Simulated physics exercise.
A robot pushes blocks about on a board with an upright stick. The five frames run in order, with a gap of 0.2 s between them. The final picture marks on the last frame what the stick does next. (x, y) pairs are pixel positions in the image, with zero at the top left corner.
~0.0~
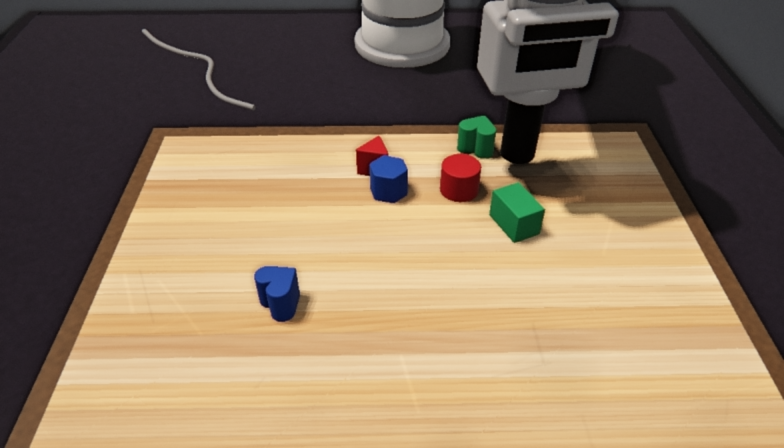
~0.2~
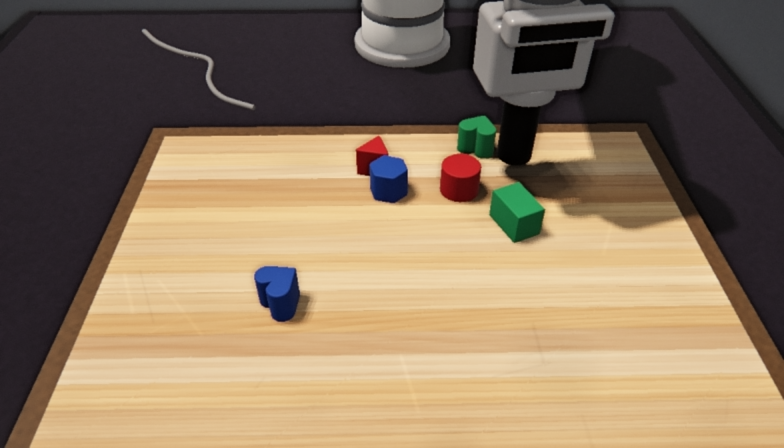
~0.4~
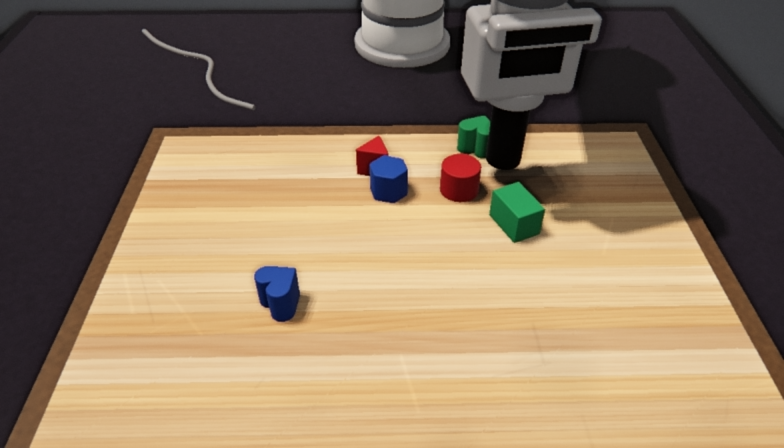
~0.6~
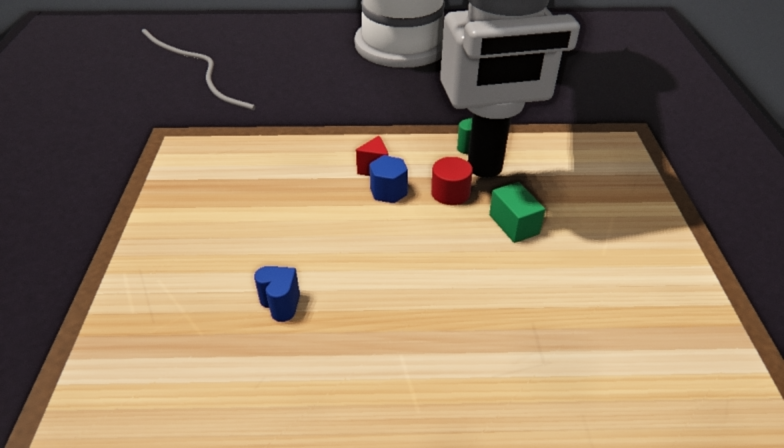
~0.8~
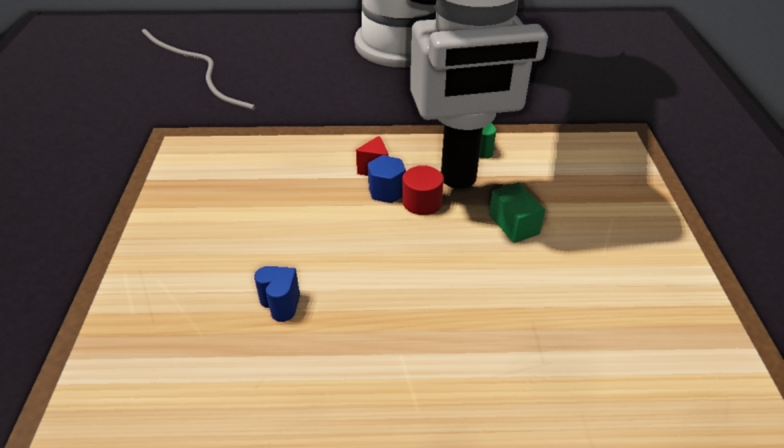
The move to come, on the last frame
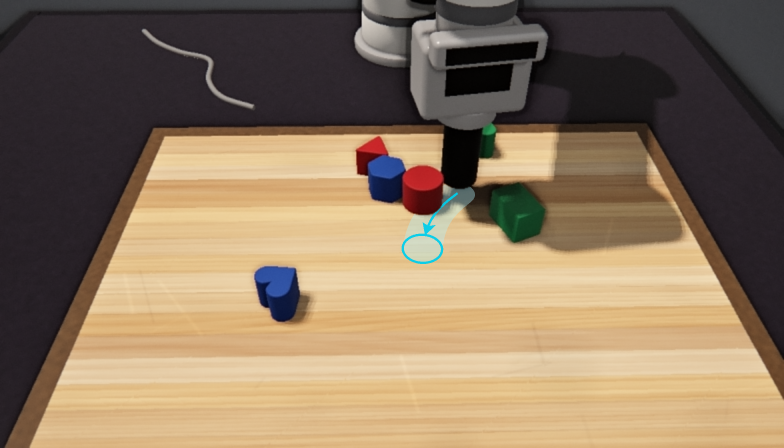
To begin with, a robot arm holds its dark upright stick near the far edge of a wooden board, beside a red disc and scattered blue, green and red blocks. The stick moves left and slightly nearer, then pushes the red disc left until it is close beside the blue hexagonal block.
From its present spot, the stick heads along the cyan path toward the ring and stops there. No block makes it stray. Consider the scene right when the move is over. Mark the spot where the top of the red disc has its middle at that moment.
My best guess is (391, 192).
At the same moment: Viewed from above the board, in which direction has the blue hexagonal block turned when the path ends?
The block turns clockwise.
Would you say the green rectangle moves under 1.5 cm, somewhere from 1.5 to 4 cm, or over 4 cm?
That one ends up within 1.5 cm of where it is now.
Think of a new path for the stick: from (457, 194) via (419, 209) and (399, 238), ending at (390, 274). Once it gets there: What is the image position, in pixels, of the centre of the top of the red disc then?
Close to (361, 201).
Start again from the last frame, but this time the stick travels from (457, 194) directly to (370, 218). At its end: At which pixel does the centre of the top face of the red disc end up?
Pixel (332, 205).
Drawn move, from (457, 194) via (440, 209) and (428, 227), ending at (422, 248).
On the path given first. Halfway along, stick (433, 202); blue hexagonal block (378, 165), turned 20° clockwise; red disc (394, 190).
At the end, stick (423, 233); blue hexagonal block (378, 165), turned 20° clockwise; red disc (391, 192); green rectangle still.
